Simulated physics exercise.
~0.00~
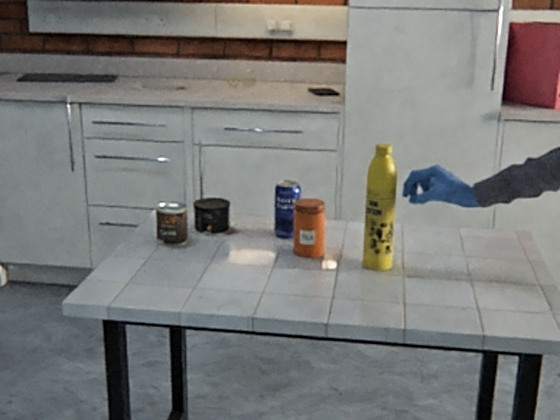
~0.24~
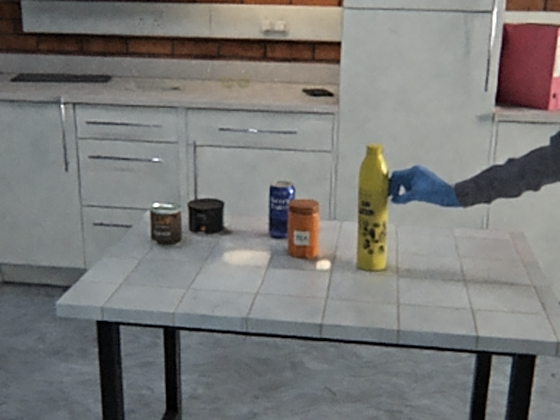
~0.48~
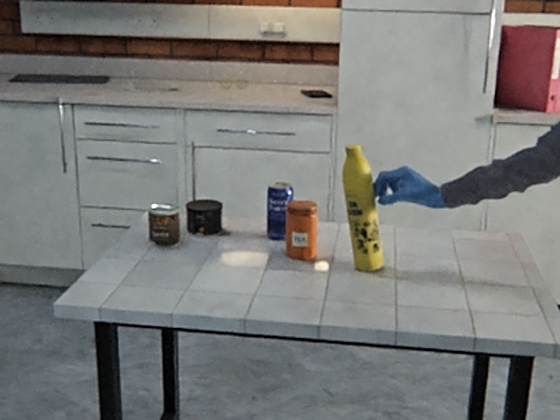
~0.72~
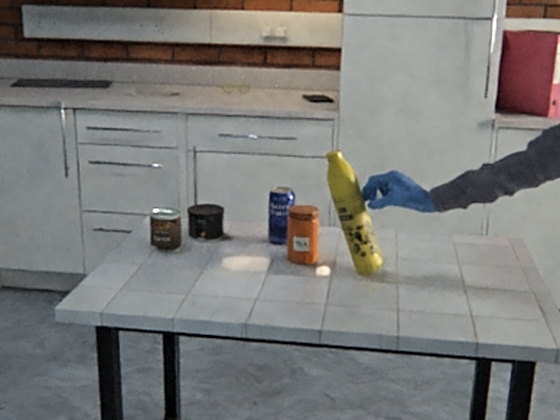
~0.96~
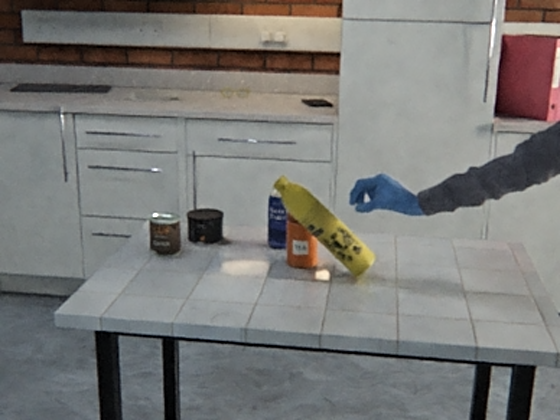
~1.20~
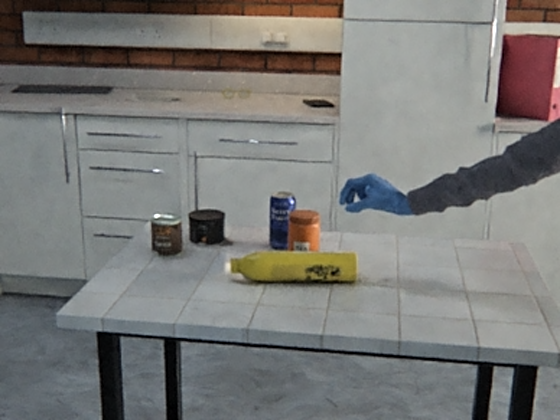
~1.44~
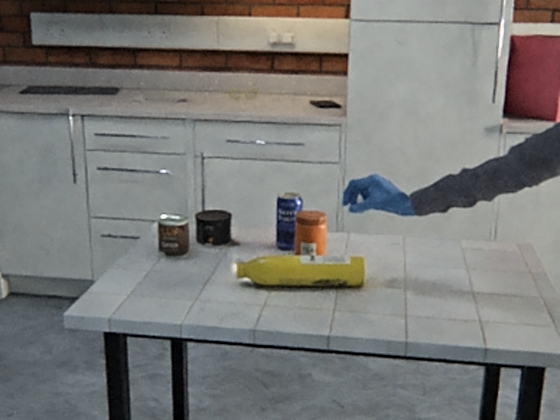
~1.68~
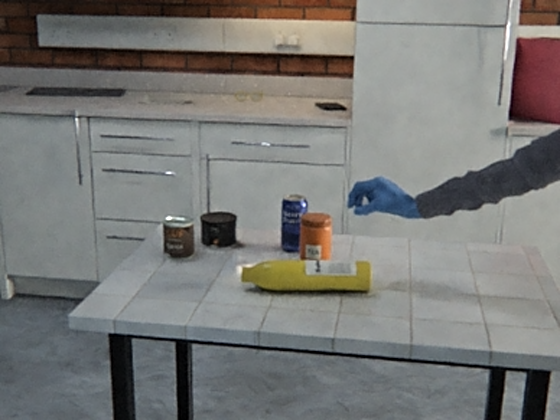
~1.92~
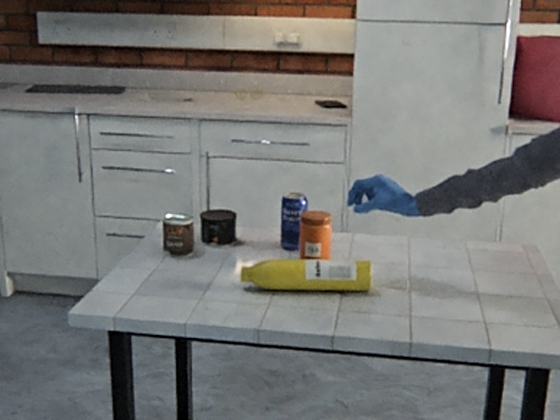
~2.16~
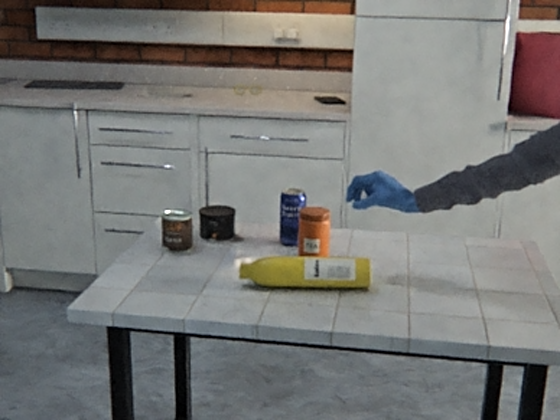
On a tiled table in a kitchen-like room, a blue-gloved hand pushed a standing yellow bottle leftward until it tipped over in front of an orange jar and a blue can, and it ended up lying on its side while the other containers stayed upright.
